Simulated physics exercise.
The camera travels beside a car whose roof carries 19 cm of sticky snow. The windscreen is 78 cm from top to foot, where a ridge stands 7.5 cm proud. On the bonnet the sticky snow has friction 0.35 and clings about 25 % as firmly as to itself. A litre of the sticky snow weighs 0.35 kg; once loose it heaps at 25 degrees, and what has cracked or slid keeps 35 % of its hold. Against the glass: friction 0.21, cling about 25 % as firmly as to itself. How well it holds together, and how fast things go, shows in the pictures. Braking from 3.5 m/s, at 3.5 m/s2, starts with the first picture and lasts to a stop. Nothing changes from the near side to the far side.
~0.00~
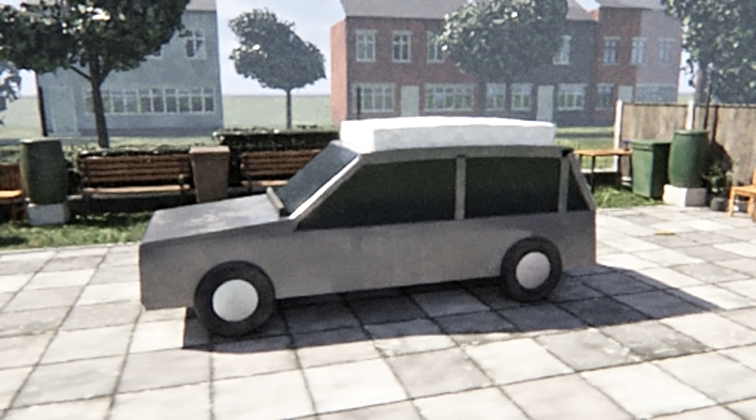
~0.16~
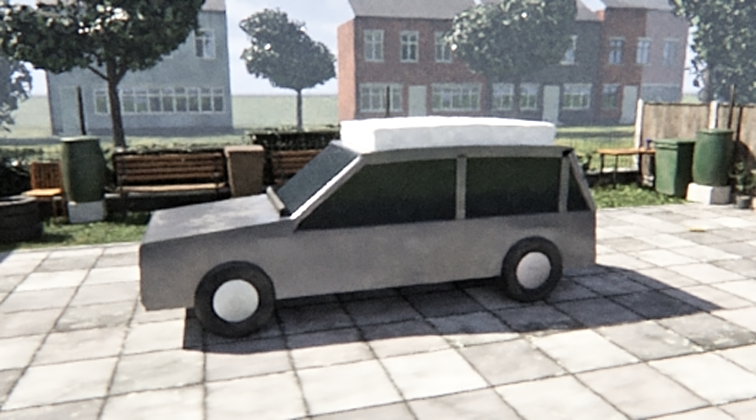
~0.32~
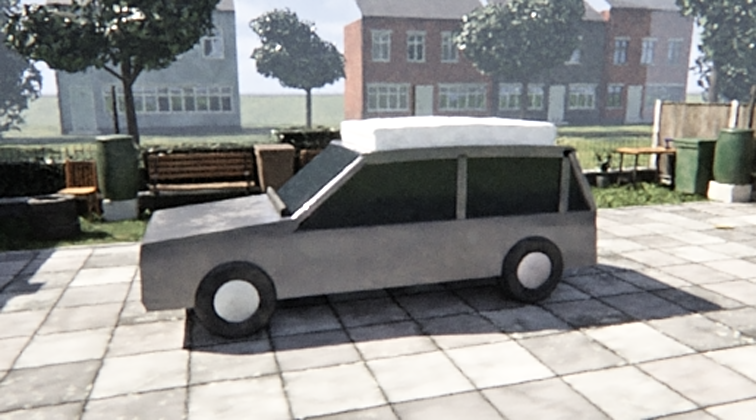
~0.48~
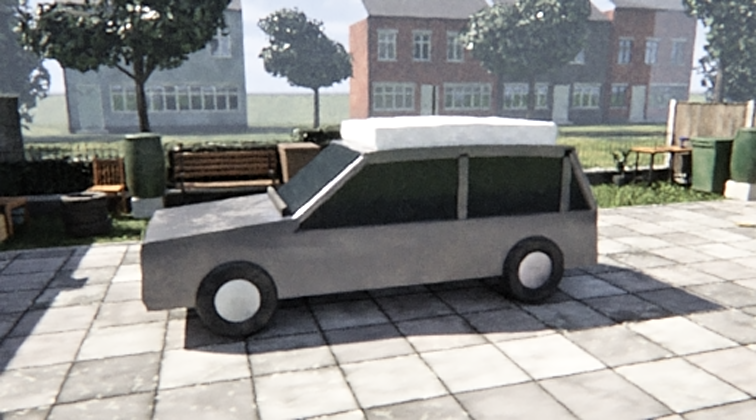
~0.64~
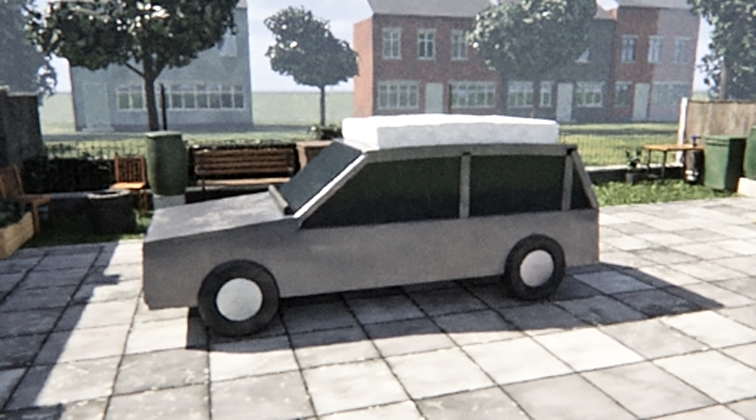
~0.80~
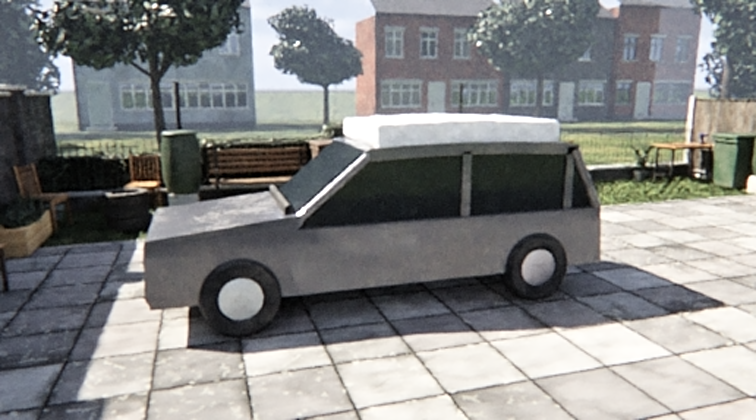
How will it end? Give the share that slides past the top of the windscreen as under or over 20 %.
It comes out under 20 %.
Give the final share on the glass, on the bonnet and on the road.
Roughly 0 % on the glass, 0 % on the bonnet, 0 % on the road.
After 1.17 s, all of the snow is on the roof, none on the glass, none on the bonnet and none has gone off the nose.
After 1.62 s, all of the snow is on the roof, none on the glass, none on the bonnet and none has gone off the nose.
After 2.06 s, all of the snow is on the roof, none on the glass, none on the bonnet and none has gone off the nose.
After 2.50 s, all of the snow is on the roof, none on the glass, none on the bonnet and none has gone off the nose.
After 2.60 s, all of the snow is on the roof, none on the glass, none on the bonnet and none has gone off the nose.
